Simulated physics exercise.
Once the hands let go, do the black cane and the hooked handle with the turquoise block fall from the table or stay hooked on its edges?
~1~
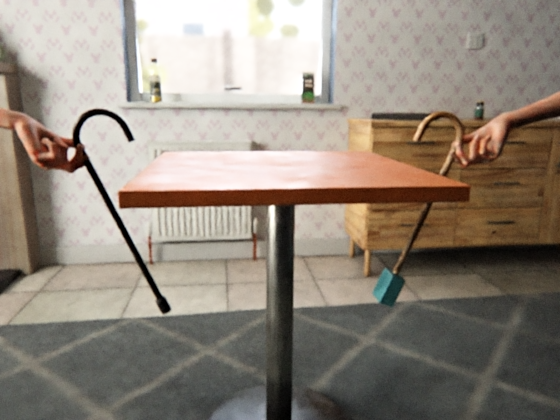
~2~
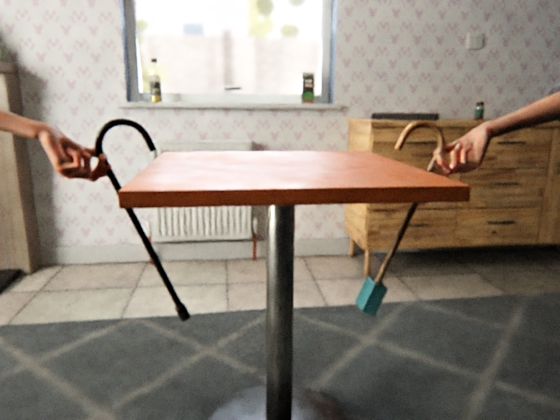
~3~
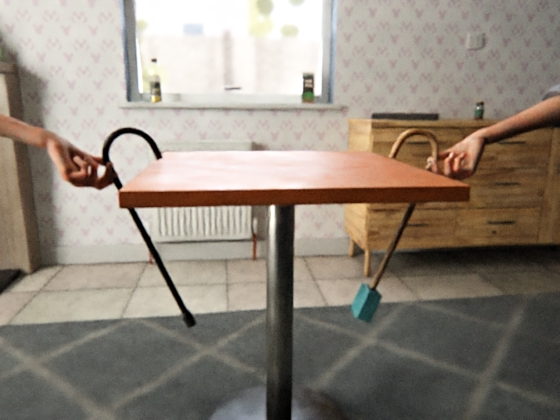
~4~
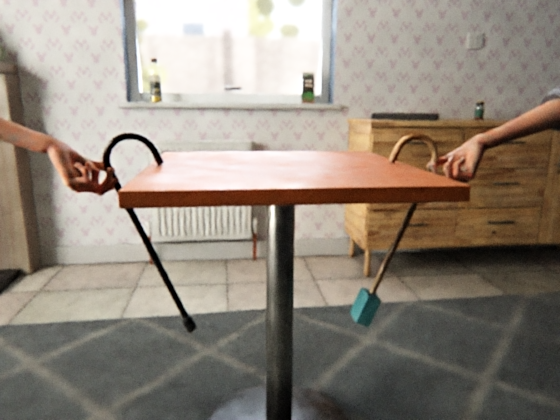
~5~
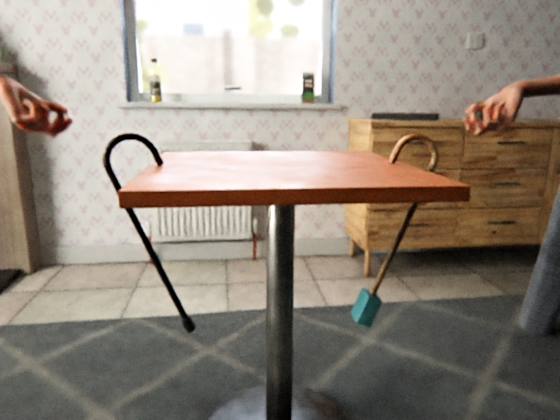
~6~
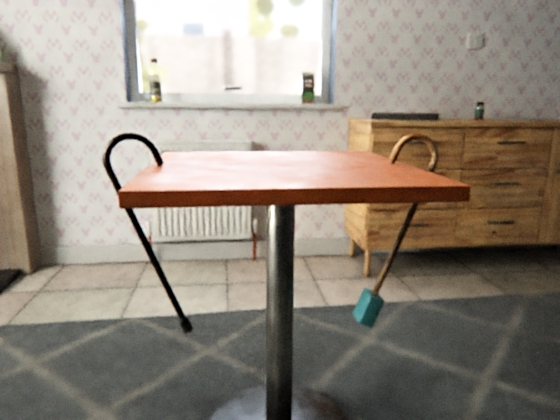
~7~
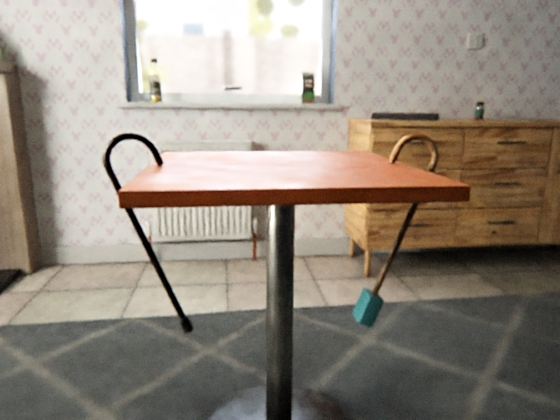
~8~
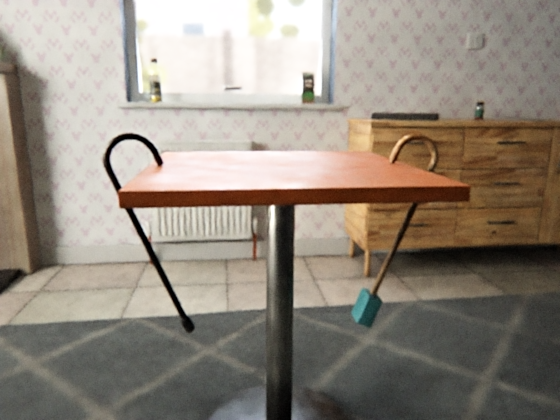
Both stay hooked on the edges of the table. The black cane hangs at the left and the handle with the turquoise block hangs at the right.
The clip shows two hands bringing a black cane and a tan hooked handle with a turquoise block at its lower end inward to opposite edges of an orange table. The hands let go and withdraw, and both hooked objects stay hanging from the table.
